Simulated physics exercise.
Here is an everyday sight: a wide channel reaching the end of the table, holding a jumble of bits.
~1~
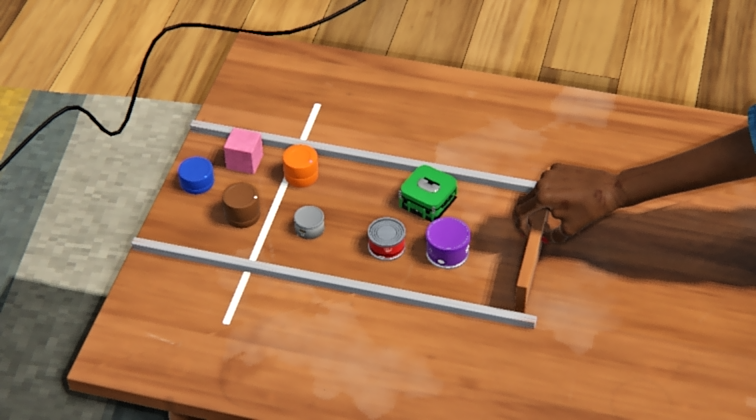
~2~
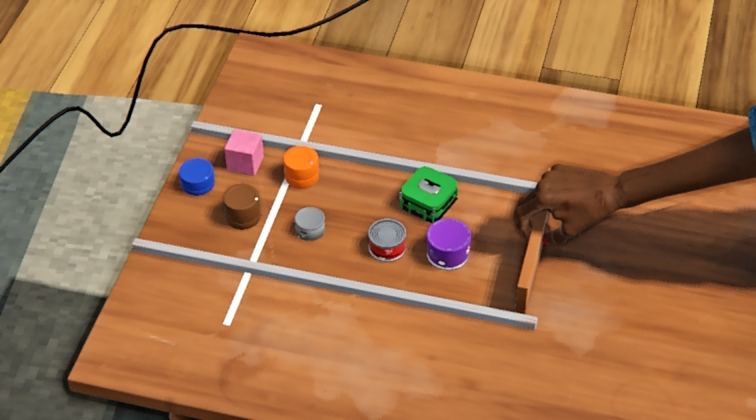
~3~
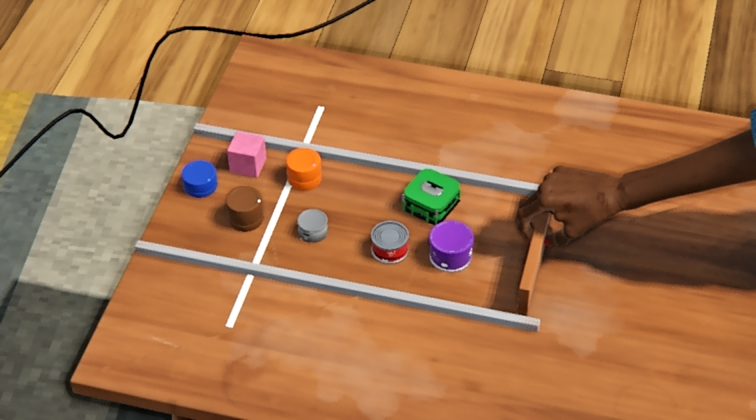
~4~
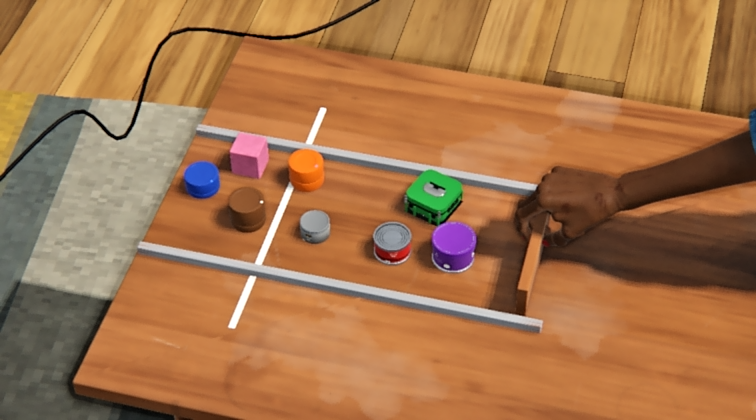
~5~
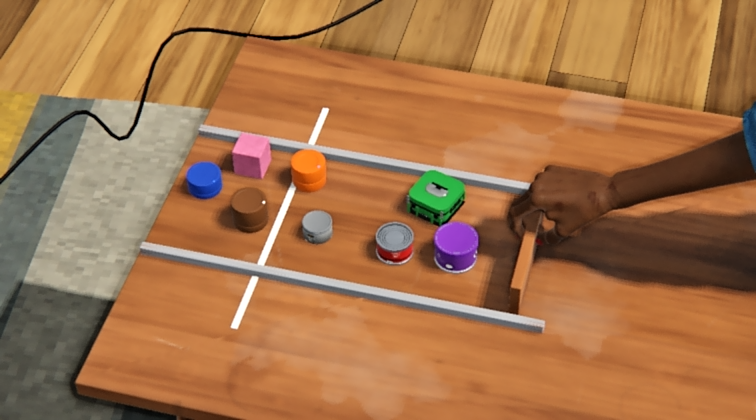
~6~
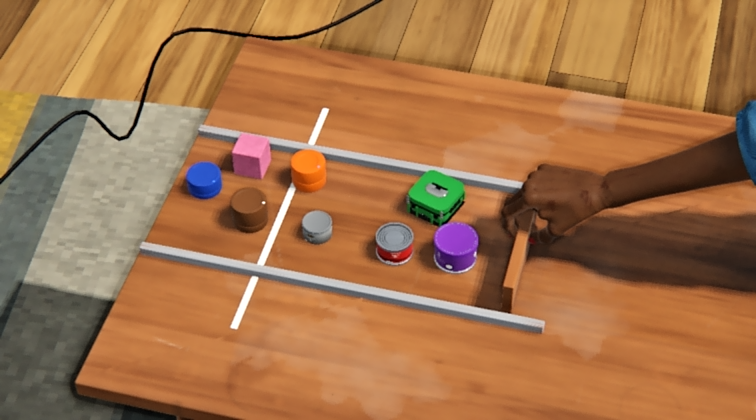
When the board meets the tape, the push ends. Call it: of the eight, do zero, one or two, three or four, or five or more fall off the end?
Zero fall off.
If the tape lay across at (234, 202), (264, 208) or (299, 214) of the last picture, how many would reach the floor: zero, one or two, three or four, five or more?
Tape one gives one to two, tape two gives zero, and tape three gives none.
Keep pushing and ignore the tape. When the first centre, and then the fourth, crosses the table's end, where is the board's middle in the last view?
I'd put it close to (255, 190) and later close to (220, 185).
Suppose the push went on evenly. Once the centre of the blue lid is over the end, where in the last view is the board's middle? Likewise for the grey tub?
The middle is at (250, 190) when it's the blue lid, and at (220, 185) when it's the grey tub.
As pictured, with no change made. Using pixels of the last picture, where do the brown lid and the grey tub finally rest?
Looks like one lands around (211, 206), and the other around (235, 193).
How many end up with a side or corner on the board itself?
The count is 3.
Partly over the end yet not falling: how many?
The number would be 0.
Soon after, none off yet; blue lid at rest near (204, 181); pink block at rest near (252, 156); brown lid at rest near (249, 210).
At rest, the number that fall off is zero.
